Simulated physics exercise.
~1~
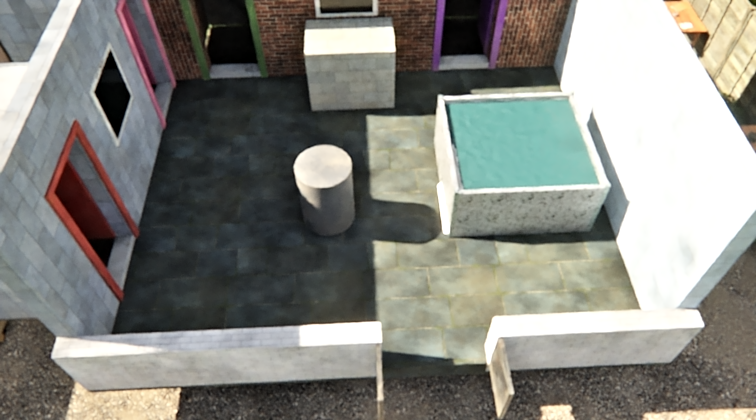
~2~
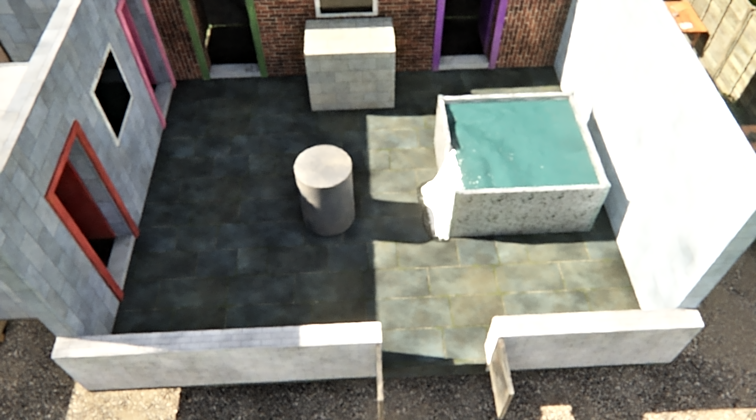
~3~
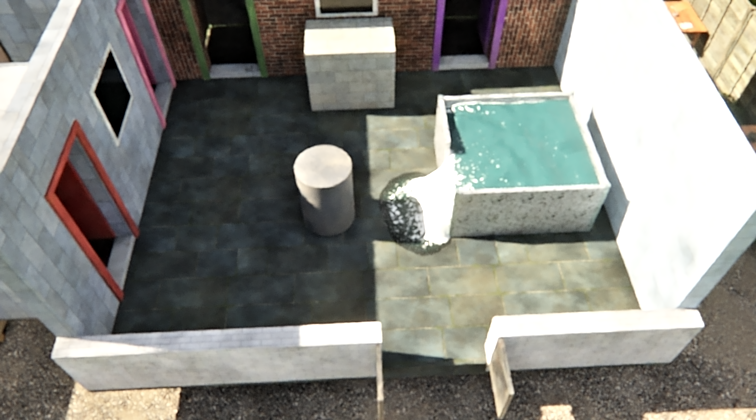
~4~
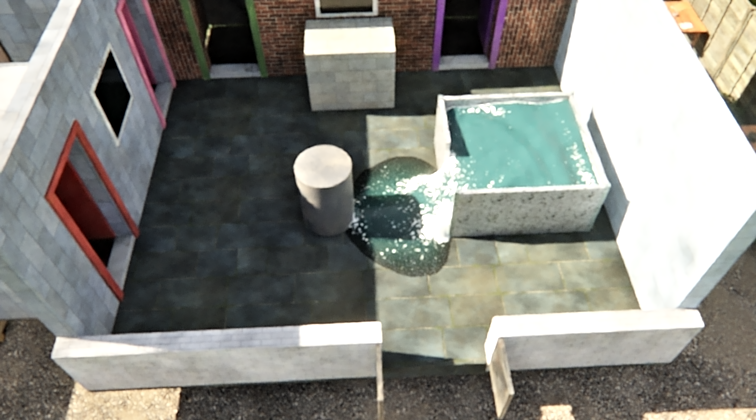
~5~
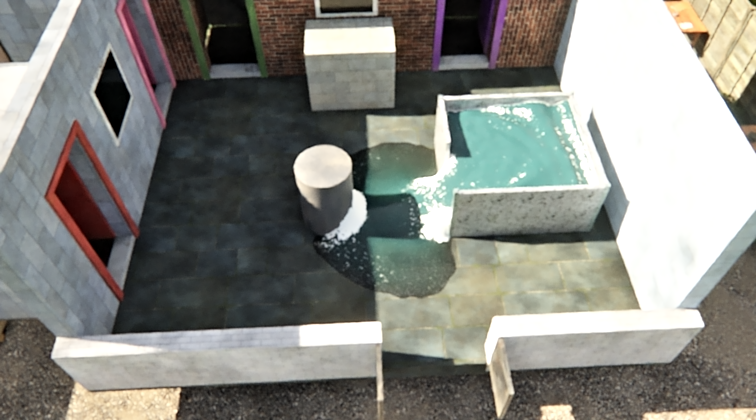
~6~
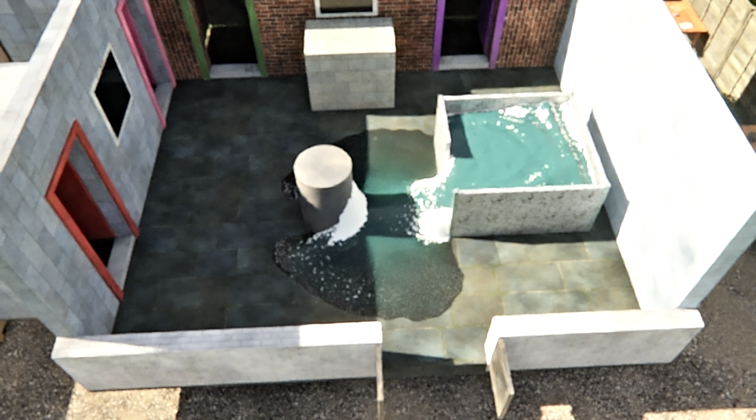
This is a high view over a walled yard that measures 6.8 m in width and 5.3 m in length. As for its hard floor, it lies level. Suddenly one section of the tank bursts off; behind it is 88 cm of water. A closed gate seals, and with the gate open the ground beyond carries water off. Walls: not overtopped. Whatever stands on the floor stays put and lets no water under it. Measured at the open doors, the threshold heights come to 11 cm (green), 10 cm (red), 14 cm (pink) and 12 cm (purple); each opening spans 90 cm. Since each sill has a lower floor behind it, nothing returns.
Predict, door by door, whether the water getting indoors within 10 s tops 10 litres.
Prediction: At the green door it tops it; at the red door it tops it; at the pink door it tops it; at the purple door it falls short.
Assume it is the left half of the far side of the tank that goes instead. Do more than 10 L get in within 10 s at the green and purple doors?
Green door doesn't reach it, purple door surpasses it.
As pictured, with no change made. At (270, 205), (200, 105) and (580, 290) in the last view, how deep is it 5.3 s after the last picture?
6, 12 and 1 cm.
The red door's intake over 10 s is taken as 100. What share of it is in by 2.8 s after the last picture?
Some 35 per cent by then.
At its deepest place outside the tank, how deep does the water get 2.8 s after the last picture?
28 cm or so.
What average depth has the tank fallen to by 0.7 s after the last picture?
The average depth is around 57 cm.
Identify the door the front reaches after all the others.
Lab note: Last arrival at the purple door.
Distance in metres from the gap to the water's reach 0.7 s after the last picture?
Roughly 4.8 metres out.
Then, 0.7 s after the last picture water covers 40 % of the floor and is deepest (54 cm) near (364, 212); green door not reached, red door not reached, pink door not reached, purple door not reached.
Then, 1.5 s after the last picture water covers 55 % of the floor and is deepest (48 cm) near (124, 348); green door 18 cm at the sill, 1 L in, red door 10 cm at the sill, 0 L in, pink door 13 cm at the sill, 0 L in, purple door not reached.
Then, 2.8 s after the last picture water covers 65 % of the floor and is deepest (28 cm) near (106, 362); green door 15 cm at the sill, 24 L in, red door 16 cm at the sill, 18 L in, pink door 19 cm at the sill, 25 L in, purple door not reached.
Then, 5.3 s after the last picture water covers 75 % of the floor and is deepest (24 cm) near (307, 92); green door 17 cm at the sill, 75 L in, red door 12 cm at the sill, 46 L in, pink door 16 cm at the sill, 40 L in, purple door 1 cm at the sill, 0 L in.
Then, 9.3 s after the last picture water covers 95 % of the floor and is deepest (14 cm) near (130, 264); green door 10 cm at the sill, 110 L in, red door 12 cm at the sill, 51 L in, pink door 11 cm at the sill, 53 L in, purple door 7 cm at the sill, 0 L in.
